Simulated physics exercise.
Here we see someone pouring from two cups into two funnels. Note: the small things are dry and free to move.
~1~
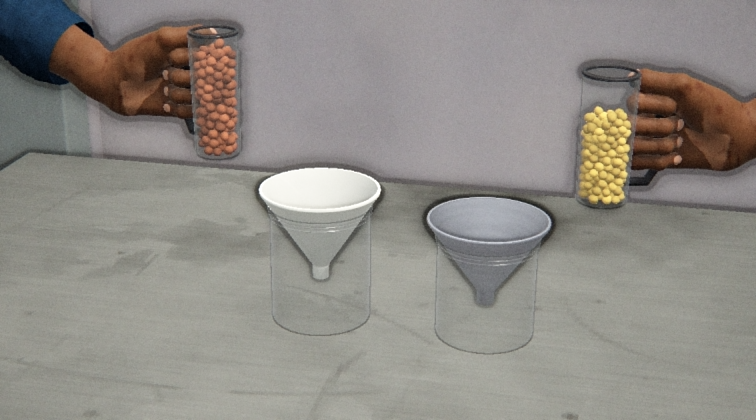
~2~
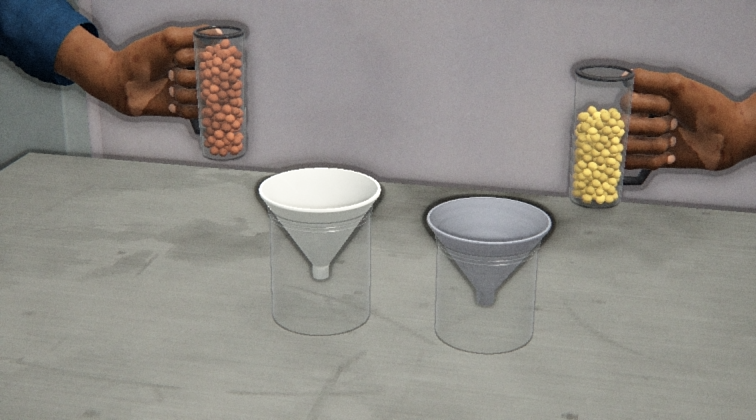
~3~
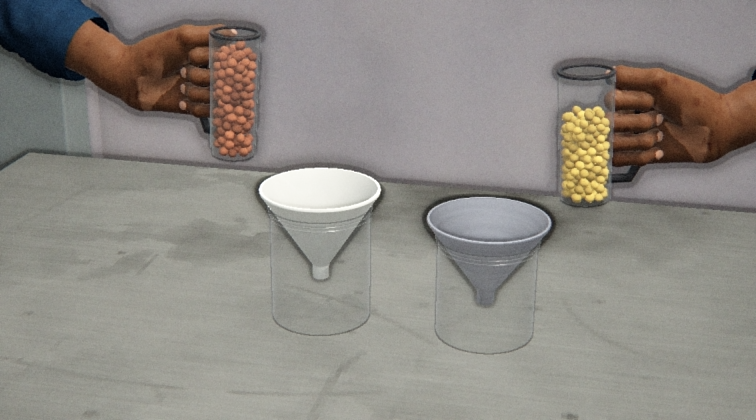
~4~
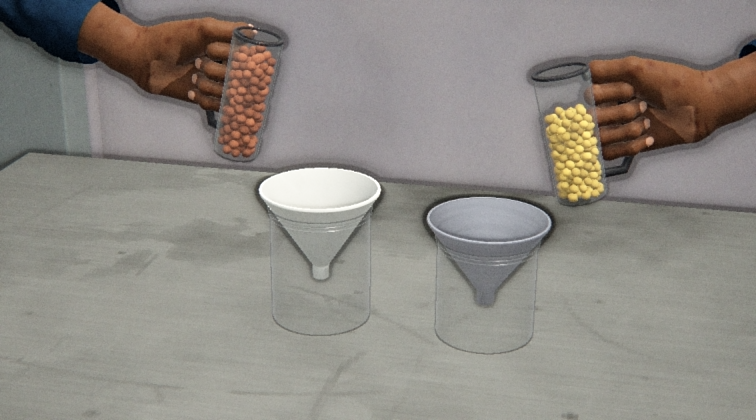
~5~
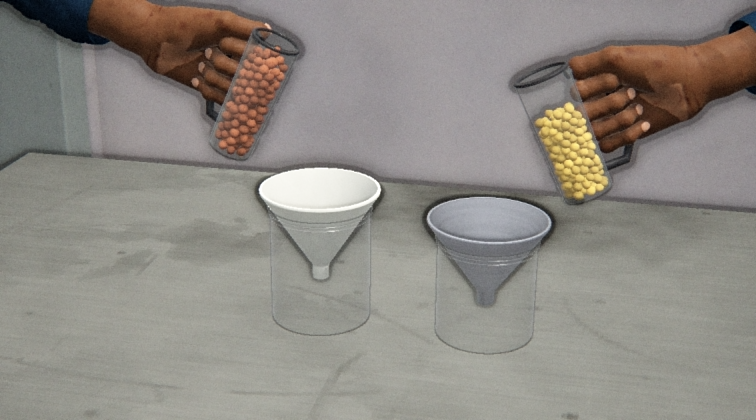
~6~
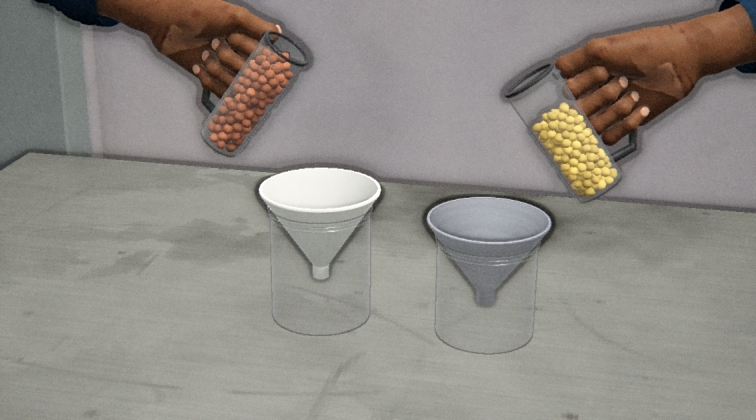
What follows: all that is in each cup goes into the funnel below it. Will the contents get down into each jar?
Result: Left funnel: The outlet will get obstructed; right: The outlet will get obstructed.
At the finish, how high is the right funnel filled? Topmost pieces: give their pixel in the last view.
About (459, 233).
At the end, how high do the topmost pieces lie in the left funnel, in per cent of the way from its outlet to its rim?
Roughly 90 percent.
Then, 0.32 s later than the last frame, left, every one still in the cup; right, every one still in the cup.
Then, 0.65 s later than the last frame, left, every one still in the cup; right, every one still in the cup.
Then, 1.05 s later than the last frame, left, roughly half still in the cup, roughly a third in or over the funnel, just a few down in the jar; right, roughly half still in the cup, roughly half in or over the funnel, just a few down in the jar.
When it is over, left, almost all stuck in the funnel, just a few down in the jar; right, almost all stuck in the funnel, just a few down in the jar.
